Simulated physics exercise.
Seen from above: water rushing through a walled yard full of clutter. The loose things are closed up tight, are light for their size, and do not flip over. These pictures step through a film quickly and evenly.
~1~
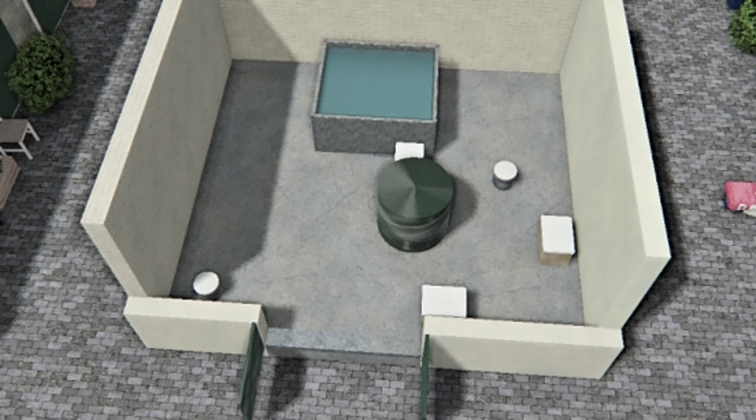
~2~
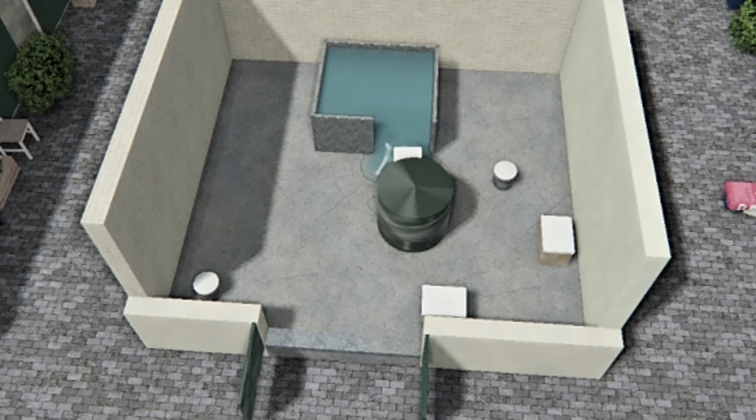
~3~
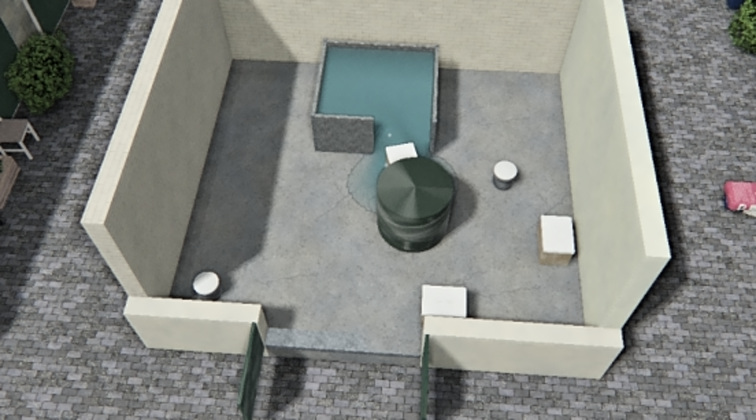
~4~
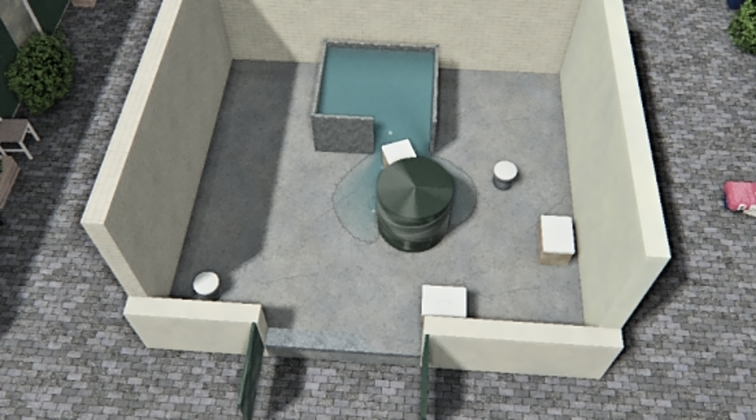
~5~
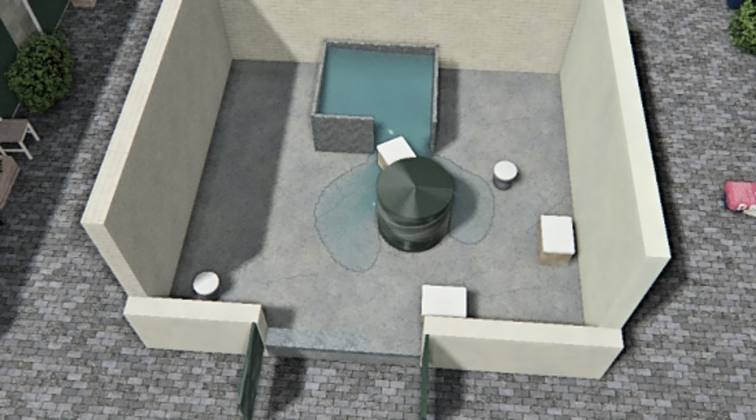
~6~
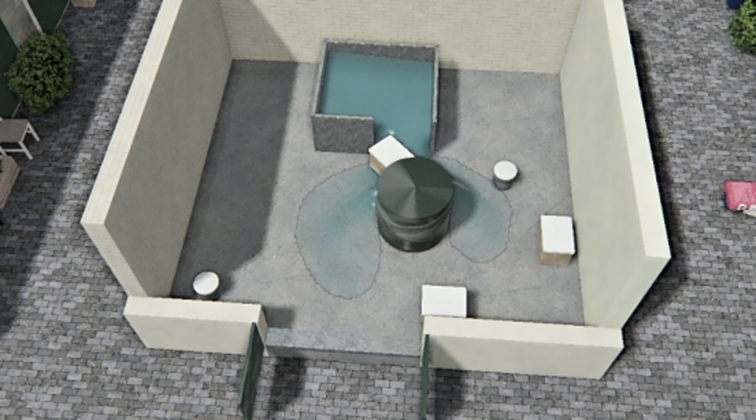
Water pouring from a gap in a raised tank, spreading around a dark green cylinder and nudging a white-topped chest slightly left.
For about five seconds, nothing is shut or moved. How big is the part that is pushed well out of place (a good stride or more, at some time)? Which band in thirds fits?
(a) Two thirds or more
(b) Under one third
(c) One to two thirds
Two thirds or more.
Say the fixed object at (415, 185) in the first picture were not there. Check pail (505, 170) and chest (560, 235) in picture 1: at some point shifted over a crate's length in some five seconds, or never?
Fell short, went the distance.
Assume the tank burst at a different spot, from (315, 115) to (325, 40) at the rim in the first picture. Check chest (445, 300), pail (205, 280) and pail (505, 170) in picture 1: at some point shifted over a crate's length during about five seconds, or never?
In the order asked: Goes the distance, then goes the distance, then never gets that far.
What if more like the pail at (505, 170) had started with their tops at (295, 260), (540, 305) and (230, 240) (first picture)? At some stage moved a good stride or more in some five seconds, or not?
Here's how it goes: Sent far off, sent far off, and lastly sent far off.
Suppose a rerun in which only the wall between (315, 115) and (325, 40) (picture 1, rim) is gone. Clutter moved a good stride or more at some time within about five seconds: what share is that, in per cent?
40 % or thereabouts.
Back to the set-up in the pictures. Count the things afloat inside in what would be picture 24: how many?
The tally stands at 2.
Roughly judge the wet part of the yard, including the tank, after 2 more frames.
Roughly 40 %.
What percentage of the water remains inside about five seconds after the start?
I'd put it near 92 per cent.
A moment on, 1 of 5 are well off their spots; 0 afloat.
Next, 3 of 5 are well off their spots; 2 afloat.
Later, 4 of 5 are well off their spots; 2 afloat.
In the end, 4 of 5 are well off their spots, and 4 have been at some point; 3 afloat.
